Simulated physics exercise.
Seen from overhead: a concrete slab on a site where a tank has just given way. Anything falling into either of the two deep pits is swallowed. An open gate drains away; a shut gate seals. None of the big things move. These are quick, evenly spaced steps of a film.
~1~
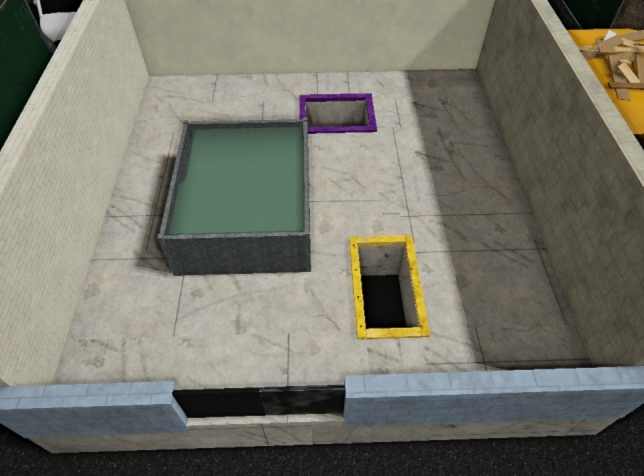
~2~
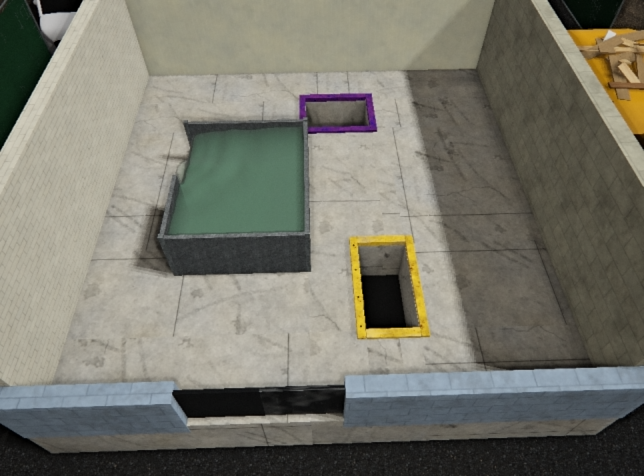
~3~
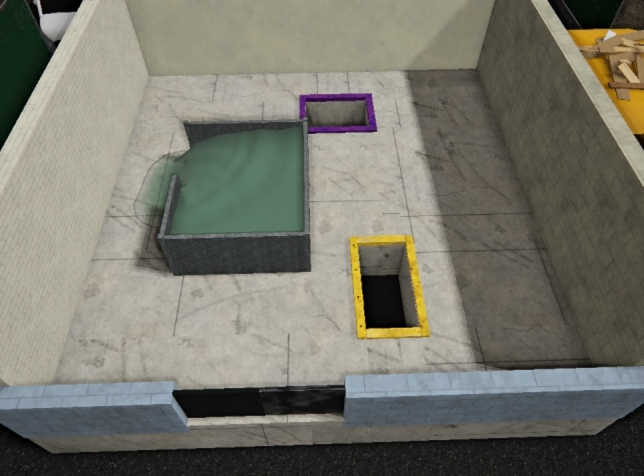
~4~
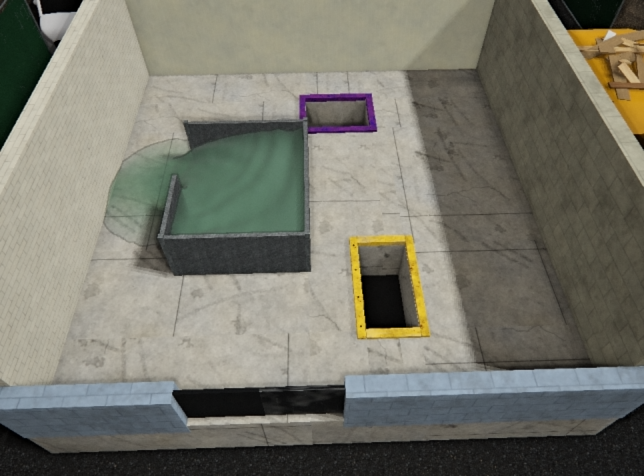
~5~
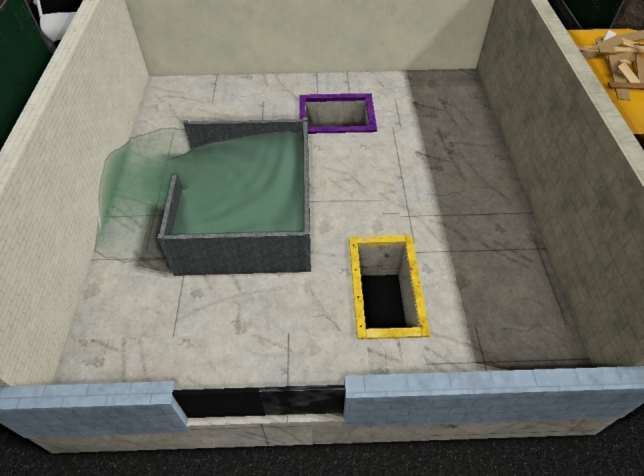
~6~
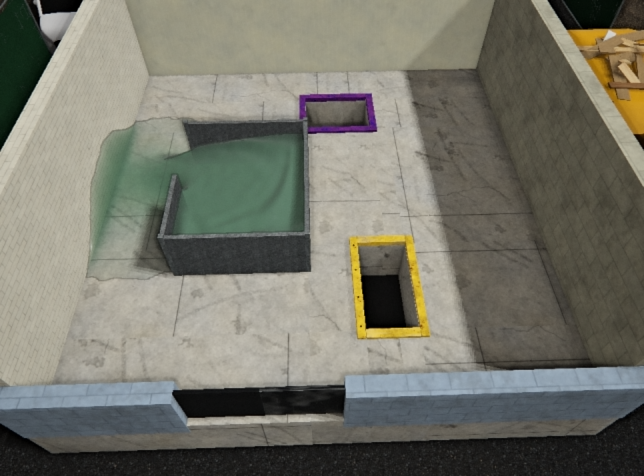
Green water pouring from a gap in the left side of a grey open tank, spreading across the pale slab to the left wall.
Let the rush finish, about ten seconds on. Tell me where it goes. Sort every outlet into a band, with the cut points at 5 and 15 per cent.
Final shares: The gate under 5 %; the yellow pit 5 to 15 %; the purple pit 5 to 15 %.
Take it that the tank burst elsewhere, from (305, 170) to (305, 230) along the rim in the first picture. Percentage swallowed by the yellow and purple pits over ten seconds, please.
In per cent: Yellow 40, purple 0.
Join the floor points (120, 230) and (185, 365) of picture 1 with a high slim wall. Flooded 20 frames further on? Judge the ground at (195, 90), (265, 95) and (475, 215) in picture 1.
Taking the three spots in the order asked, they are waterlogged, waterlogged and bone-dry.
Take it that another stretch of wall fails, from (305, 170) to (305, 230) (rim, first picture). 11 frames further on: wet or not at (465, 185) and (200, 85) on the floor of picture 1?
Result, point by point: Inundated; unwetted.
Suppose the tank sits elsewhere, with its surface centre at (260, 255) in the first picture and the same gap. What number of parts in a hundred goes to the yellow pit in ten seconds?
The yellow pit ends up with 0 per cent.
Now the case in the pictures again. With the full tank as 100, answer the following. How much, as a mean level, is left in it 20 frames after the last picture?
Roughly 36 per cent.
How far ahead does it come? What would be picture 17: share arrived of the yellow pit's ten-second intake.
I'd put it at about 0 per cent.
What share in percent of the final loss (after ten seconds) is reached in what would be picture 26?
Close to 5 per cent, I'd say.
A moment on, water covers 15 % of the floor; the gate 0 %, the yellow pit 0 %, the purple pit 0 %.
Next, water covers 30 % of the floor; the gate 0 %, the yellow pit 0 %, the purple pit 0 %.
Then, water covers 50 % of the floor; the gate 0 %, the yellow pit 0 %, the purple pit 1 %.
Later, water covers 80 % of the floor; the gate 0 %, the yellow pit 3 %, the purple pit 6 %.
In the end, water covers 100 % of the floor; the gate 0 %, the yellow pit 7 %, the purple pit 9 %.
